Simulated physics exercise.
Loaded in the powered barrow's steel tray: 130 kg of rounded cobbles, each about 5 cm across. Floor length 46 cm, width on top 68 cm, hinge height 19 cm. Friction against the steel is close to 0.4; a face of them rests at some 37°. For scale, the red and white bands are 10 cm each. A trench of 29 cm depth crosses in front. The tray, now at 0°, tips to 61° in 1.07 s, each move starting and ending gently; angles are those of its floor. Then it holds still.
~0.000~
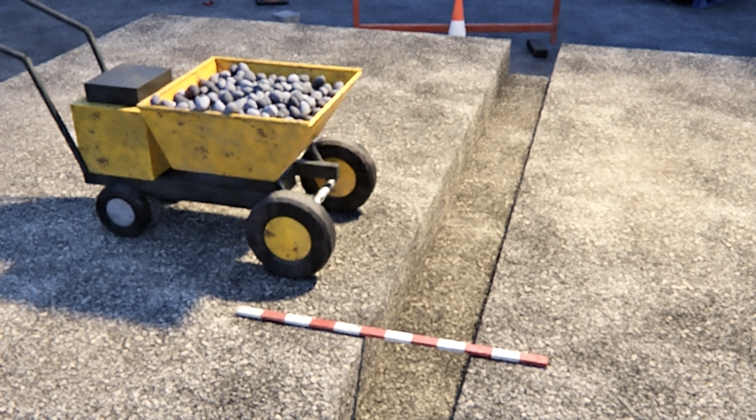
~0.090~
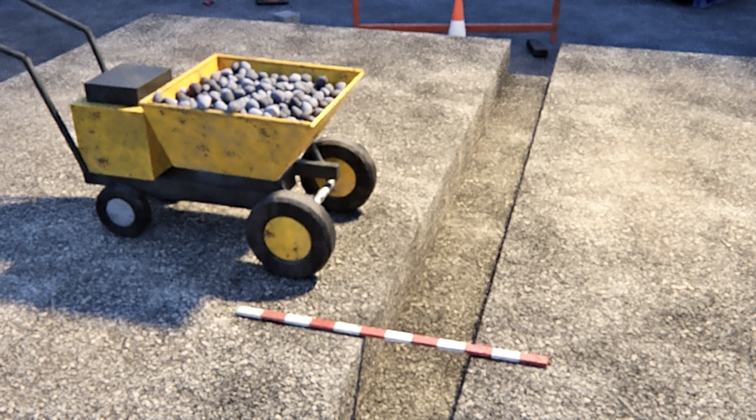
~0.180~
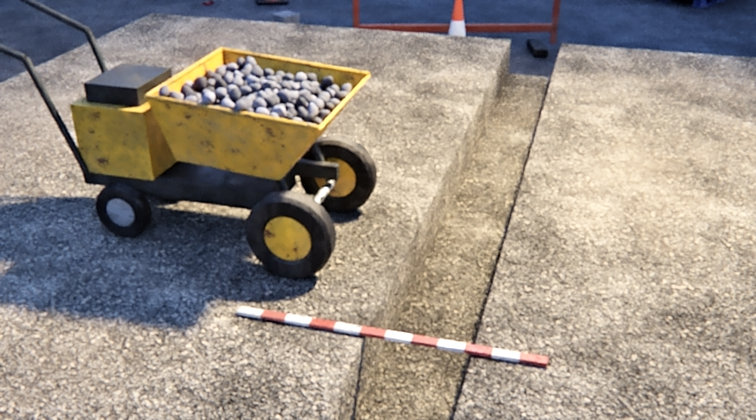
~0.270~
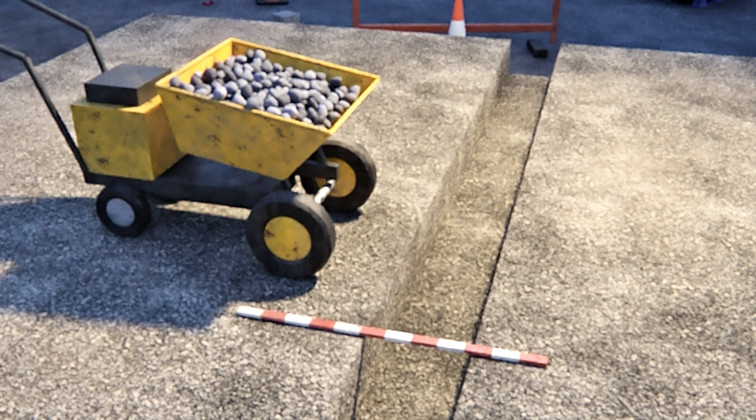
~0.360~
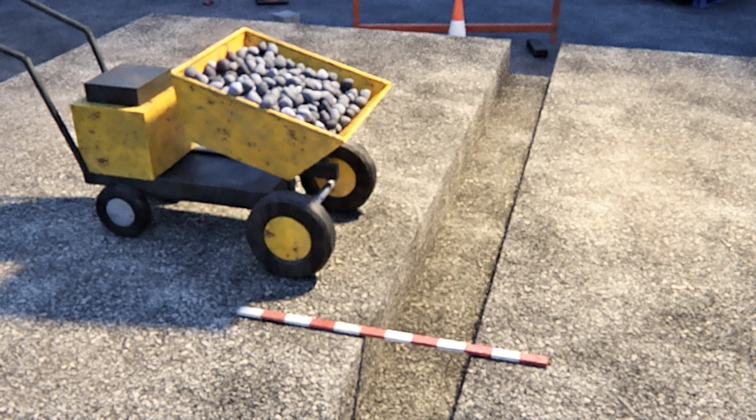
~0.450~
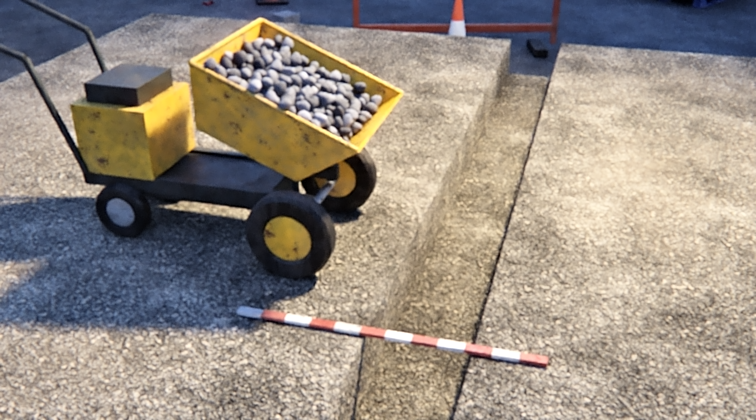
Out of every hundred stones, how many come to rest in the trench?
About 56 per cent.
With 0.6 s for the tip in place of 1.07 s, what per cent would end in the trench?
Then about 40 per cent.
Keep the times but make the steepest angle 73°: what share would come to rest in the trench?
Then about 85 per cent.
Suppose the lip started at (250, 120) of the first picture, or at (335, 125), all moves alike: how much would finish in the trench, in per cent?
About 50 and 40 per cent.
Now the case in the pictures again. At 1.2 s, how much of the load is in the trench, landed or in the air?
About 15 per cent by then.
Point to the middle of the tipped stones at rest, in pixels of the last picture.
Near (459, 307).
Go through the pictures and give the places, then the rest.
In the first frame, the tray is at 0°, its lip at (309, 125); the top of the load is at (265, 86).
In the second frame, the tray is at 1°, its lip at (312, 126); the top of the load is at (260, 82); the stones move at 0.2 m/s on average.
The third frame shows lip at (319, 128), floor tilted 5°, highest stones at (250, 76); the stones move at 0.4 m/s on average.
The fourth frame shows lip at (330, 133), floor tilted 10°, highest stones at (245, 66); the stones move at 0.5 m/s on average.
In the fifth frame, the tray is at 16°, its lip at (344, 141); the top of the load is at (246, 57); the stones move at 0.7 m/s on average.
In the sixth frame, the tray is at 23°, its lip at (358, 151); the top of the load is at (256, 50); the stones move at 0.7 m/s on average.
After 0.8 s the floor is at 51°; 100 % in the tray; the foremost stones are at (400, 172).
After 1.2 s the floor is at 61°; 85 % in the tray, 14 % in the trench; the foremost stones are at (488, 300).
After 1.5 s the floor is at 61°; 61 % in the tray, 33 % in the trench, 6 % past the trench; the foremost stones are at (575, 294).
After 3.5 s the floor is at 61°; 38 % in the tray, 56 % in the trench, 6 % past the trench; the foremost stones are at (635, 294).
